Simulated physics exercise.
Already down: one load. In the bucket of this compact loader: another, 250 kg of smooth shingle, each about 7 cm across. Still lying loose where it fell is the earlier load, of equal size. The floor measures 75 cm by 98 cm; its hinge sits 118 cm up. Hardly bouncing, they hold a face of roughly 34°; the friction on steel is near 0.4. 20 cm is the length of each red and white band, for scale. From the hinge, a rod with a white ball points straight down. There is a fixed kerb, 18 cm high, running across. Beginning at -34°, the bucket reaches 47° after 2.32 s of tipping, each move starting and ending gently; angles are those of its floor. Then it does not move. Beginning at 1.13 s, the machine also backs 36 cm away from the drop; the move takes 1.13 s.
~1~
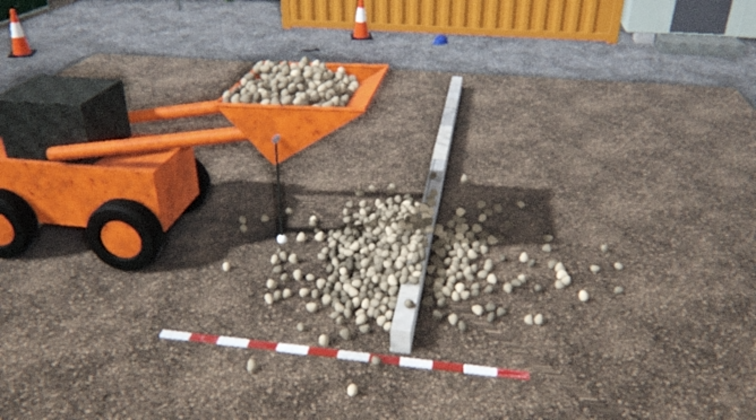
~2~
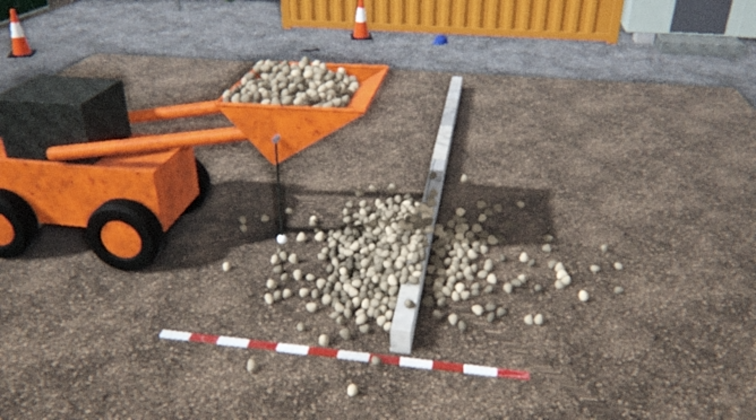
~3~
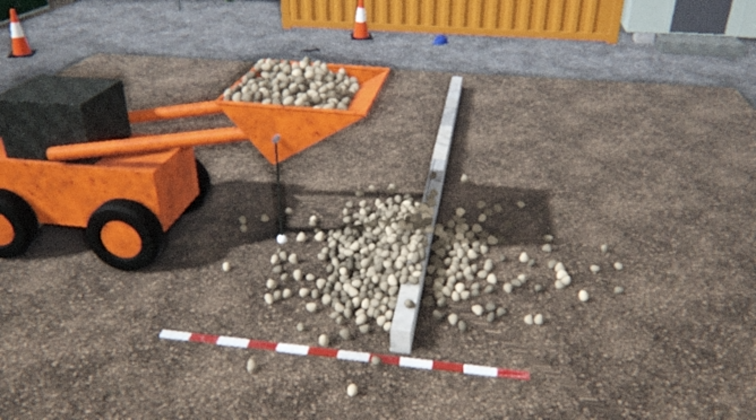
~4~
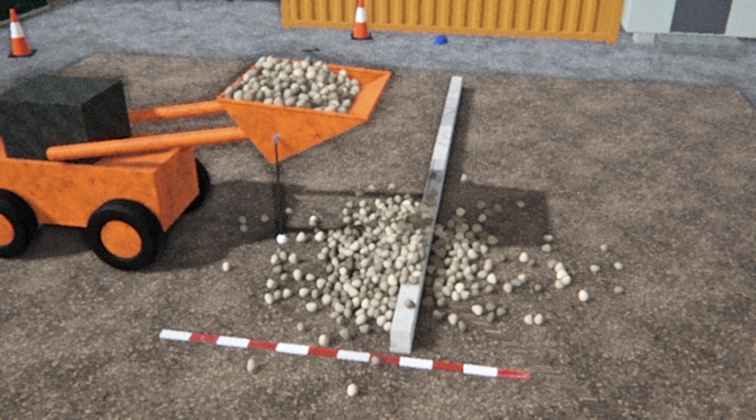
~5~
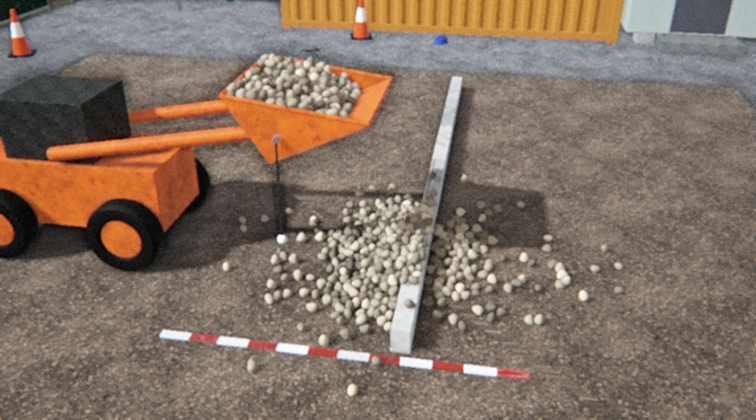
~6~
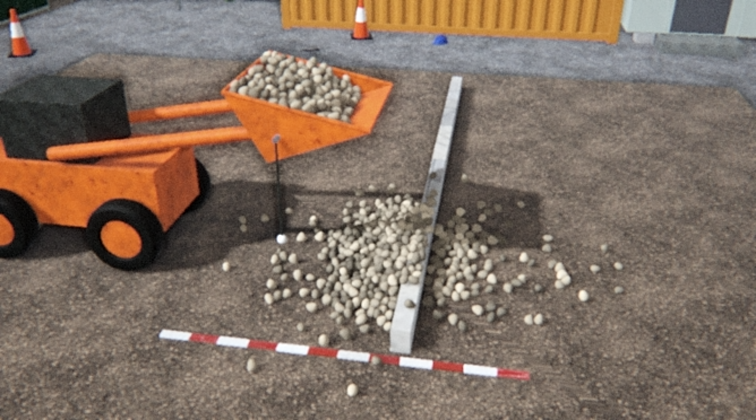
An orange loader slowly tilts its raised bucket of stones slightly downward to the right.
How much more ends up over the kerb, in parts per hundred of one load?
Close to 2 parts in a hundred.
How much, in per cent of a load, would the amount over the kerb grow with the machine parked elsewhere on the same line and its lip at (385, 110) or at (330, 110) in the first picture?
Roughly 5 and 0 percent, in that order.
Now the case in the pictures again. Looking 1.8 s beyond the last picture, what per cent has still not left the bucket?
About 0 percent.
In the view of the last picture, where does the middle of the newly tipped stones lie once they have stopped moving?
Their centre rests close to (352, 244).
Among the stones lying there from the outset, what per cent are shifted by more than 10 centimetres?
Near 5 per cent, I reckon.
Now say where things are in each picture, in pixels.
The first picture shows lip at (364, 111), floor tilted -34°, highest stones at (298, 70). The earlier load is highest near (410, 237), 25 cm above ground level, 81 % on this side of the kerb, 20 % over the kerb.
In the second picture, the bucket is at -33°, its lip at (365, 112); the top of the load is at (298, 70).
The third picture shows lip at (366, 114), floor tilted -32°, highest stones at (287, 69).
In the fourth picture, the bucket is at -29°, its lip at (367, 119); the top of the load is at (278, 67).
The fifth picture shows lip at (369, 125), floor tilted -25°, highest stones at (272, 64).
The sixth picture shows lip at (370, 132), floor tilted -21°, highest stones at (273, 61).
Then, 1.1 s after the last picture the floor is at 34°; in per cent of one load, 55 in the bucket, 126 on this side of the kerb, 20 over the kerb; the foremost stones are at (589, 274).
Then, 1.8 s after the last picture the floor is at 47°; in per cent of one load, 0 in the bucket, 179 on this side of the kerb, 21 over the kerb; the foremost stones are at (589, 274).
Then, 2.2 s after the last picture the floor is at 47°; in per cent of one load, 0 in the bucket, 179 on this side of the kerb, 21 over the kerb; the foremost stones are at (589, 274).
Then, 4.6 s after the last picture the floor is at 47°; in per cent of one load, 0 in the bucket, 179 on this side of the kerb, 21 over the kerb; the foremost stones are at (589, 274). Net gain over the kerb, 2.
